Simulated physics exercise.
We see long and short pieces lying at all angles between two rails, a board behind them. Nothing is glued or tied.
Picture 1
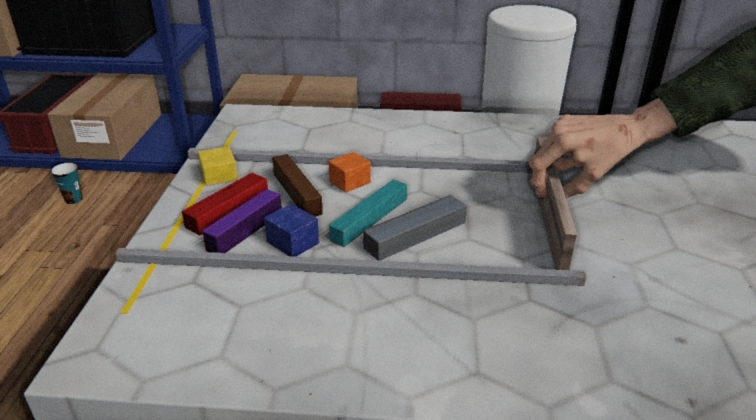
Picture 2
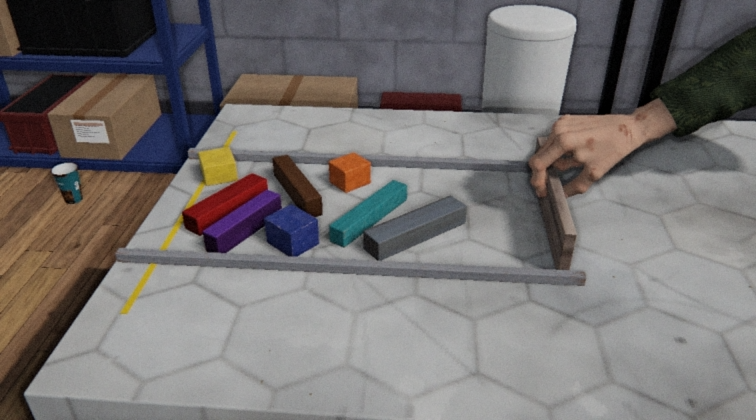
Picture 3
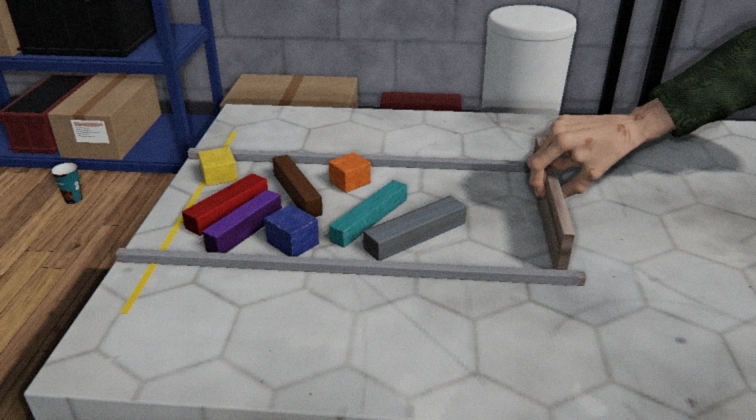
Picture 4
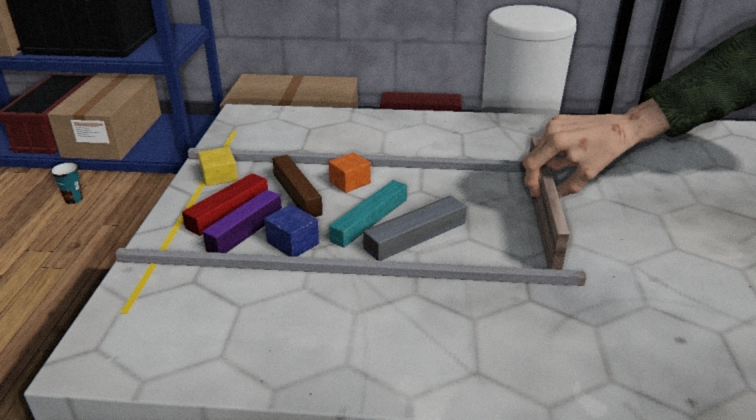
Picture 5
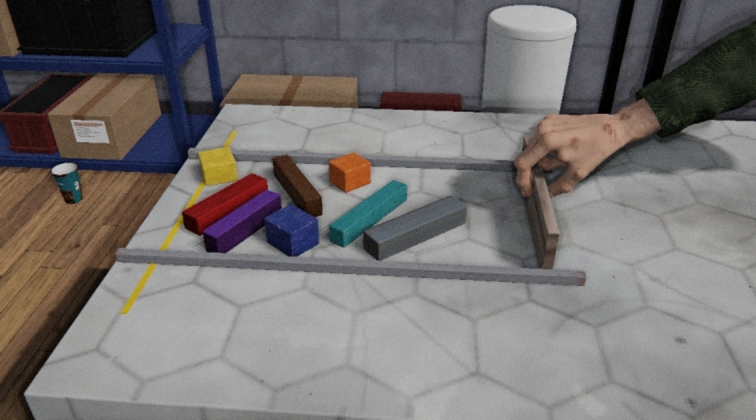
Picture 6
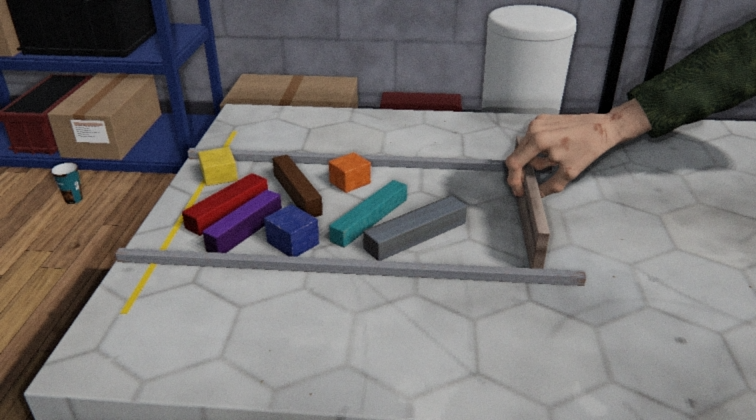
A hand in a dark green sleeve slides an upright wooden board a short way left between two grey rails on a pale hexagon-tiled tabletop, seen from a raised, steady view. Yellow, red, purple, brown, blue, orange, turquoise and grey pieces lie between the rails, with yellow tape at left and shelving behind. Only the hand and board move, slowly, while the pieces stay still.
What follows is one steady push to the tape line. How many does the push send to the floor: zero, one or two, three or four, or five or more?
Outcome: The number that fall off is five or more.
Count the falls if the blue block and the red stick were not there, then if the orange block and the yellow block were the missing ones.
3 in the first case, 4 in the second.
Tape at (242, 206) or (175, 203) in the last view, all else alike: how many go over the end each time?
Try by try, 0 and 6.
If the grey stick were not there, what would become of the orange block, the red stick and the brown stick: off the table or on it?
The orange block does not fall; the red stick is lost; the brown stick comes down.
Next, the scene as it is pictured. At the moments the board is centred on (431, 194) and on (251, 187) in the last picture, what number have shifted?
1 and 8.
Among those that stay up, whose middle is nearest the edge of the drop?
Foremost is the turquoise bar.
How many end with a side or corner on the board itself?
That makes 2.
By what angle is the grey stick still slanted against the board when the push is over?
Near 0 degrees.
A little later, none off yet; yellow block at rest near (218, 166); red stick at rest near (227, 203); purple stick at rest near (244, 222).
When it is over, the number that fall off is five or more; down, blue block, brown stick, purple stick, red stick and yellow block.
